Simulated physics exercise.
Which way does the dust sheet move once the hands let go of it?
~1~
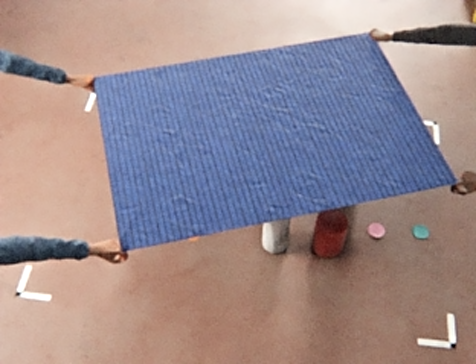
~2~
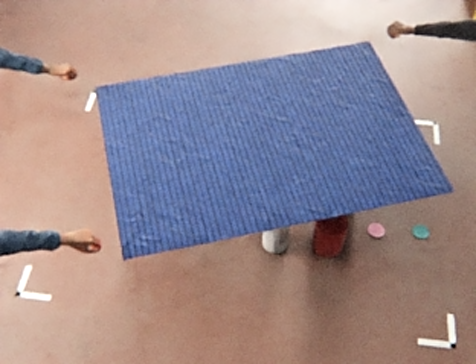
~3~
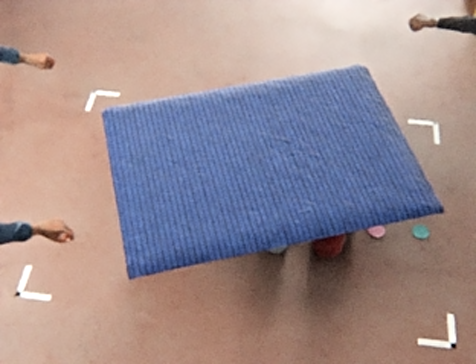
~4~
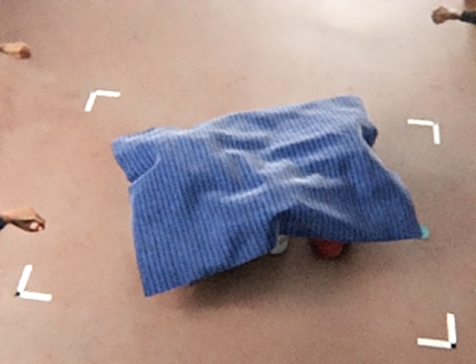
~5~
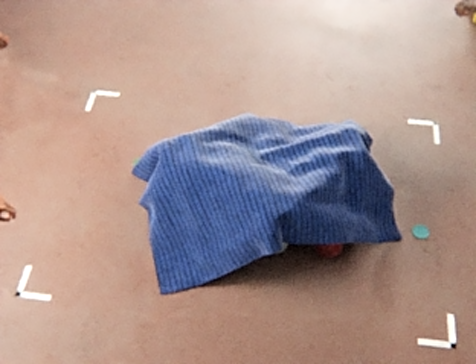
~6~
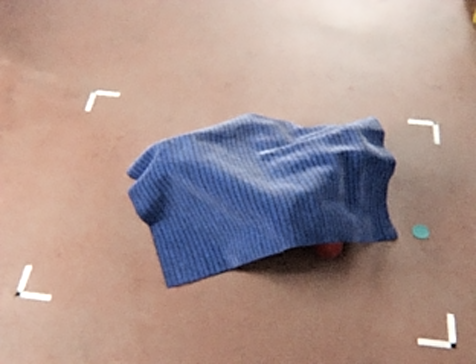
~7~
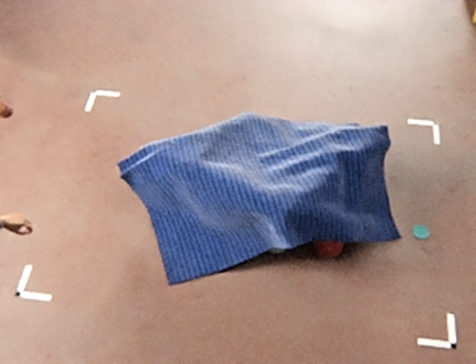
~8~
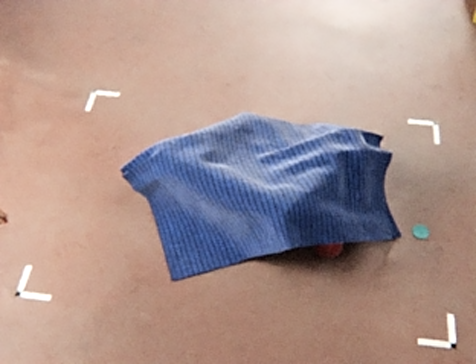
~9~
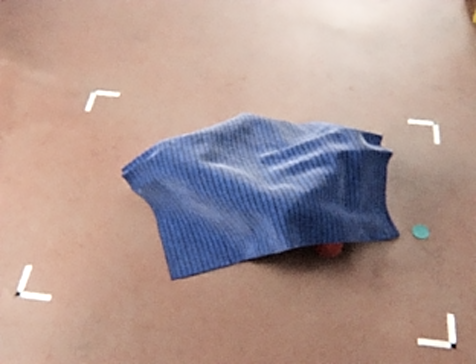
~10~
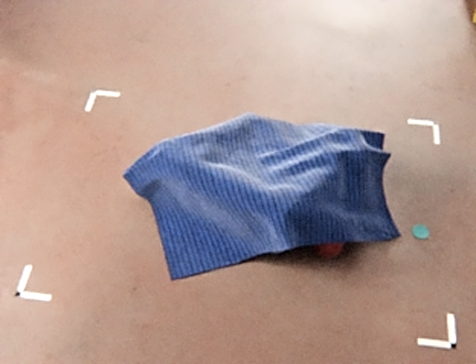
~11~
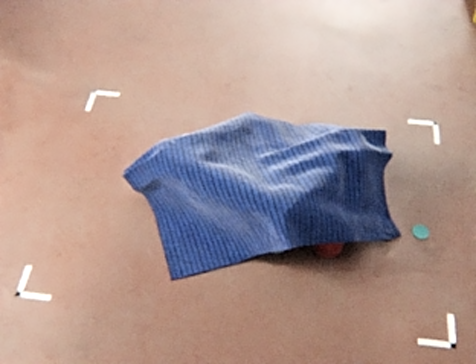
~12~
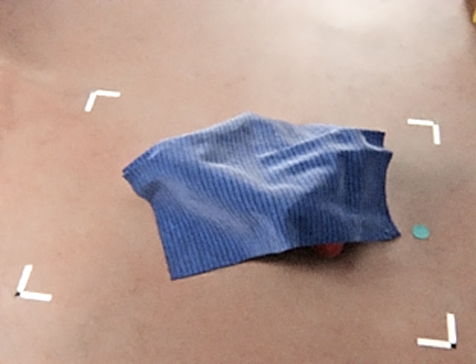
The dust sheet moves down, dropping onto the things standing on the floor.
